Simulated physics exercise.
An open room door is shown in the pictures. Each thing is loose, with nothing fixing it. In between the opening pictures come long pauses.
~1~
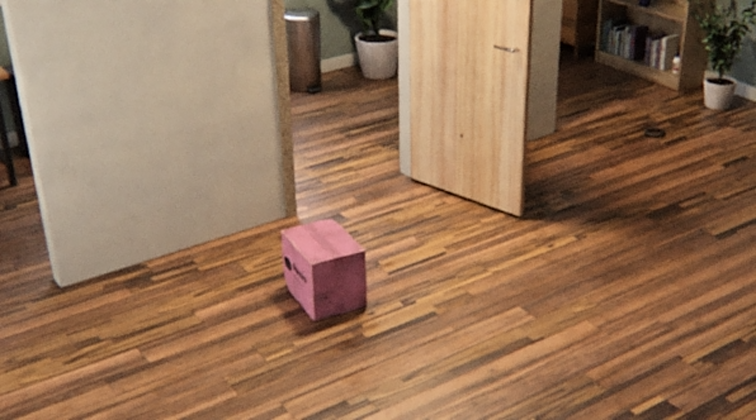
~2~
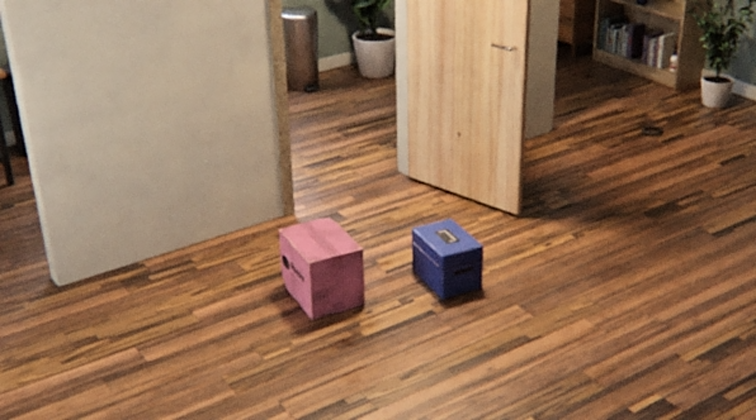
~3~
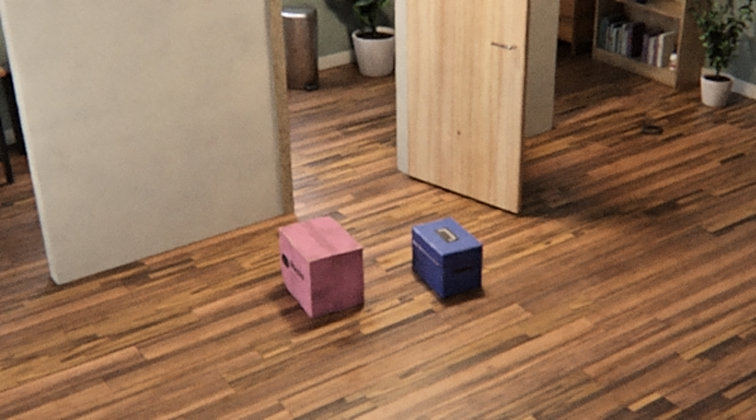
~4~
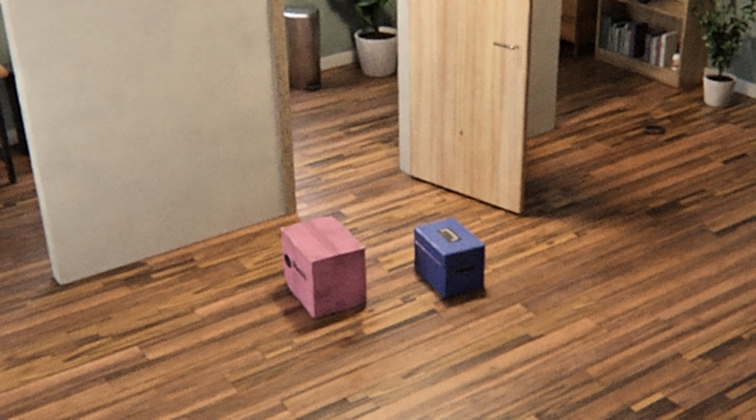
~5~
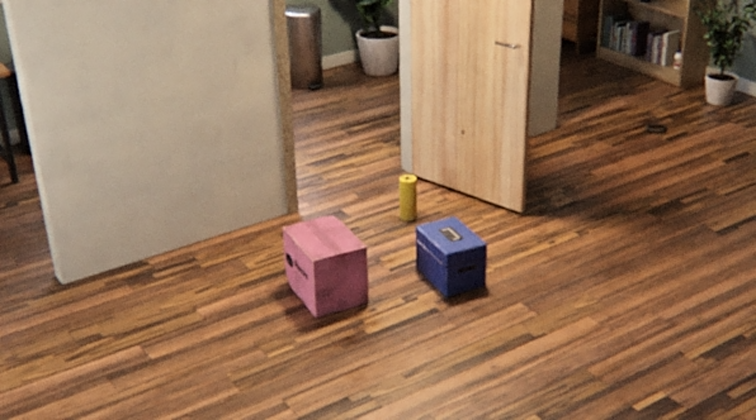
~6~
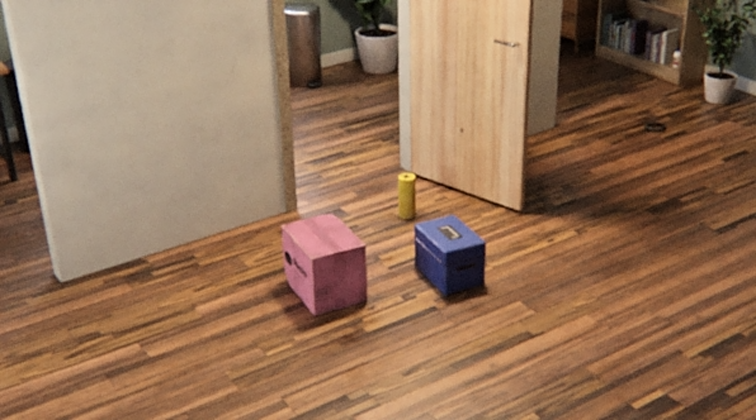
A wooden door stood wide open and still near a pink box on the floor; a blue toolbox appeared to its right, then a yellow roll behind them, and nothing visibly moved otherwise.
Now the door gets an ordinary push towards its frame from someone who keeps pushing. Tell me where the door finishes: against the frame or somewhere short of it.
The door gets there.
Then, 1.30 s past the last view, door at 43°; yellow roll displaced about its own width near (381, 196).
Then, 1.80 s past the last view, door at 12°; yellow roll displaced well along near (331, 187).
Finally, door at 0°; moved from the start, yellow roll; the other 2 still in place. Final places as the last picture's camera would see them, yellow roll near (309, 177).
